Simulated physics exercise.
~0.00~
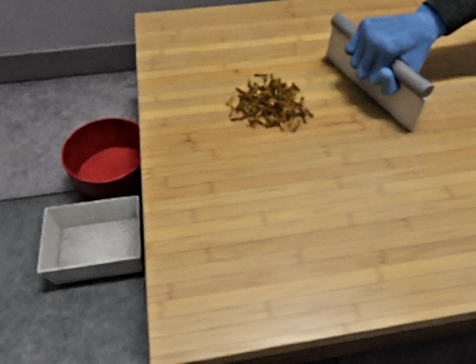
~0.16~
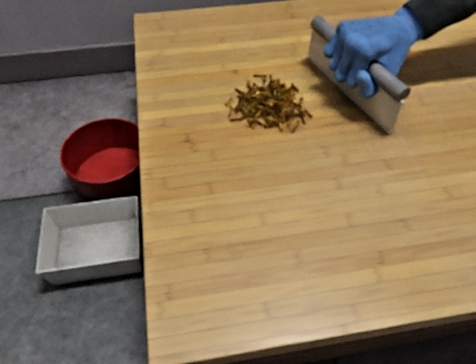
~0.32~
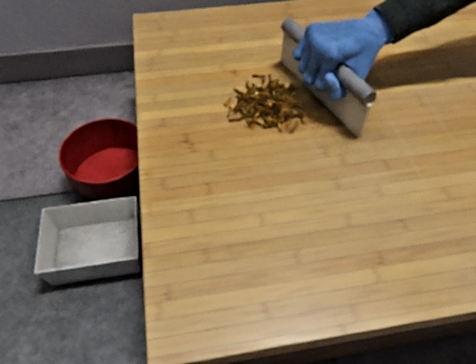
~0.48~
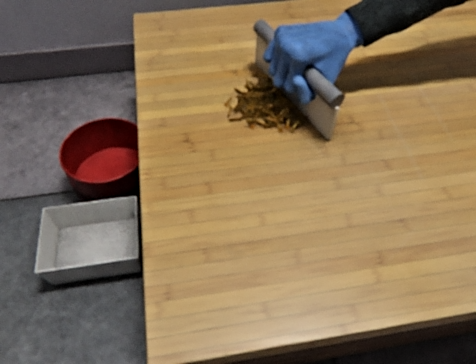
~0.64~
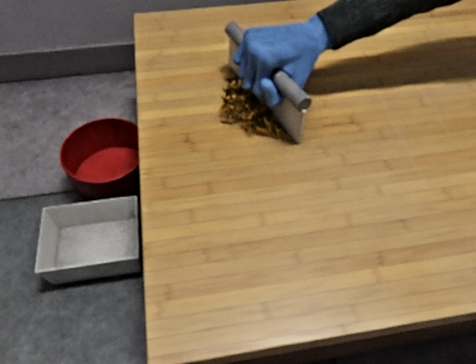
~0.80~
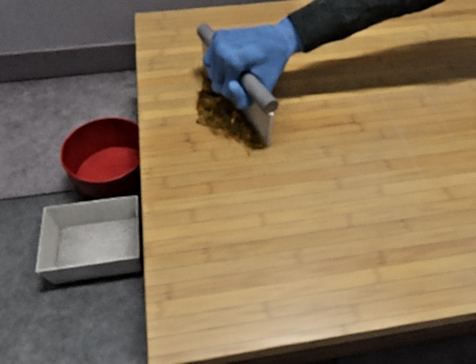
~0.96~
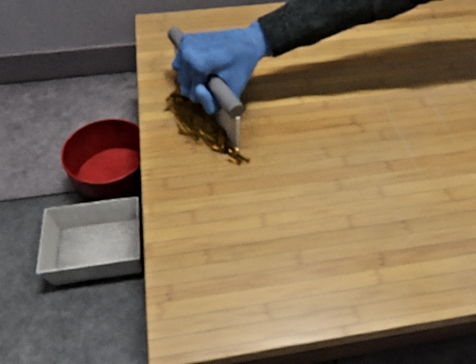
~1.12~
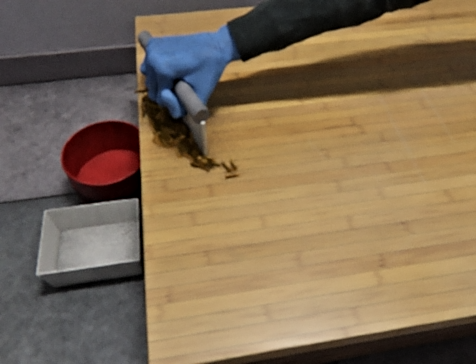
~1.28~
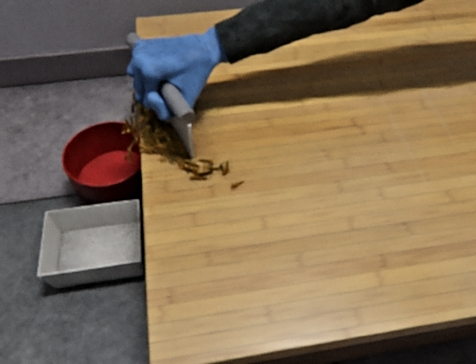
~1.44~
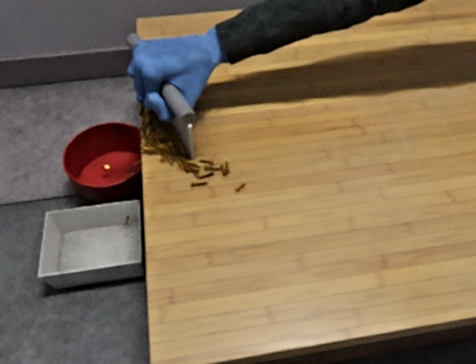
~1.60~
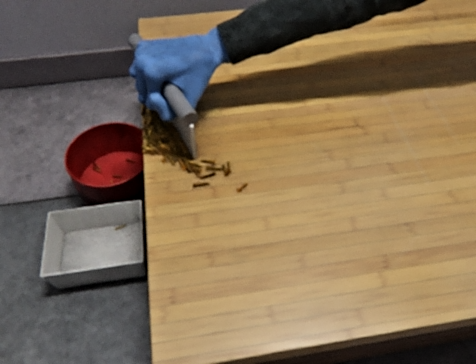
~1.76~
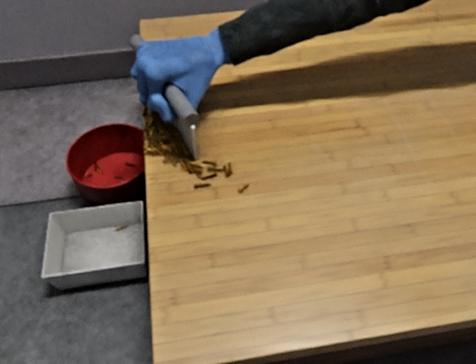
A blue-gloved hand in a dark sleeve holds a grey scraper upright on a pale bamboo tabletop, seen from above at an angle. Small brass-brown pieces lie heaped near the upper left, while a red pot and a white rectangular tin sit lower down, beyond the table's left edge. The hand slides the scraper left until it meets the heap and pushes it toward that edge, leaving a few pieces trailing. At the edge the scraper stops and a few pieces drop, some landing in the red pot. Most remain on the tabletop against the still blade.
